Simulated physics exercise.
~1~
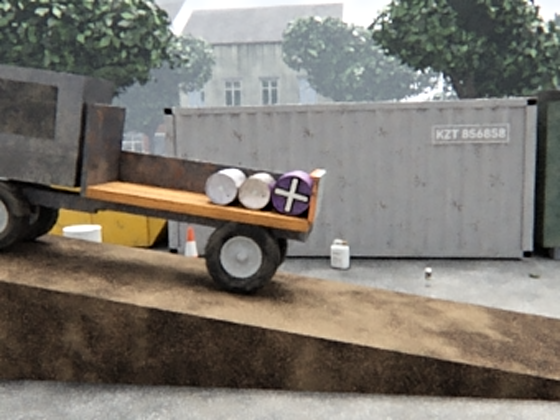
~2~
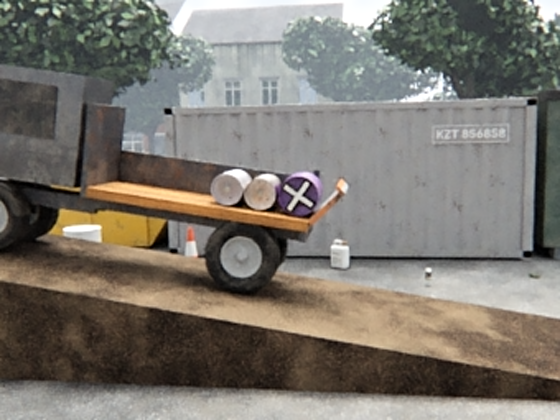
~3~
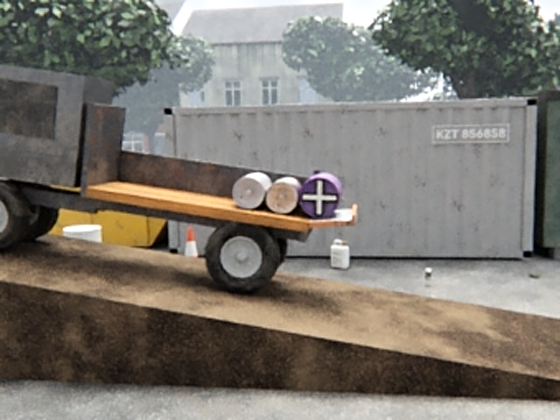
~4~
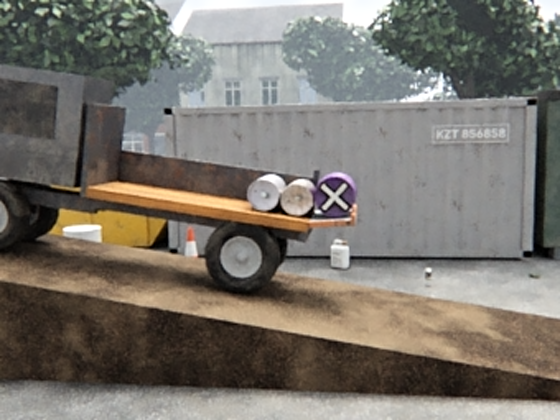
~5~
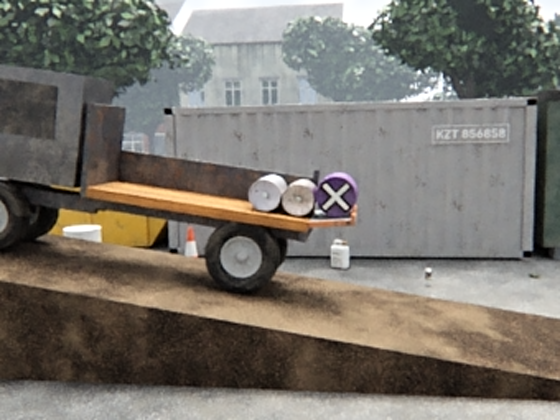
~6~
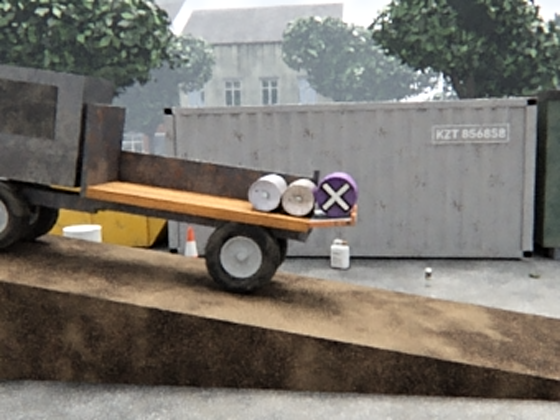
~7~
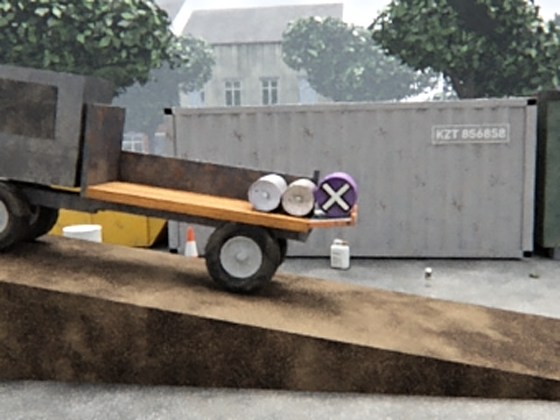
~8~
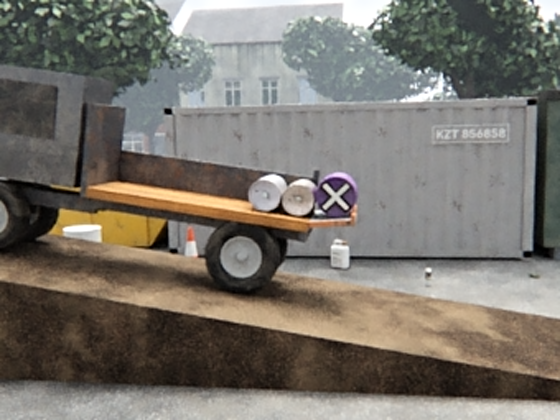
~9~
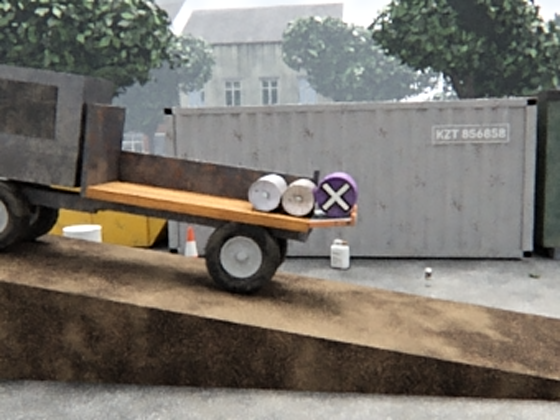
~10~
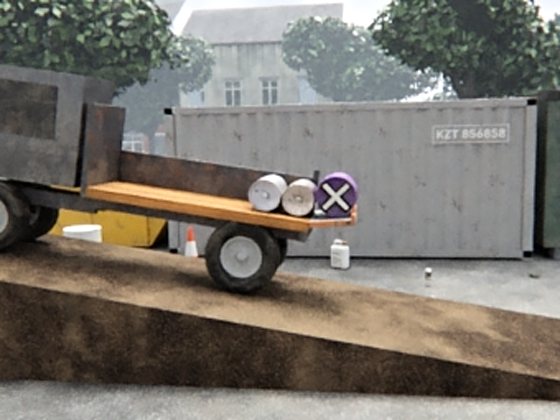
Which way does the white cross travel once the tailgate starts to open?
It moves to the right, carried along on the end of the purple keg as it rolls onto the lowered gate.
A purple keg with a white cross on its end lies beside two paler kegs on the orange bed of a dark truck, seen from the side. The truck stands nose-up to the left on a brown dirt ramp, with a grey container, trees and a pale house behind. The tailgate at the right swings outward and down until it extends the bed. All three kegs roll right together, the purple one leading onto the lowered gate. It stops near the gate's outer edge, and the three kegs rest side by side, none having fallen.
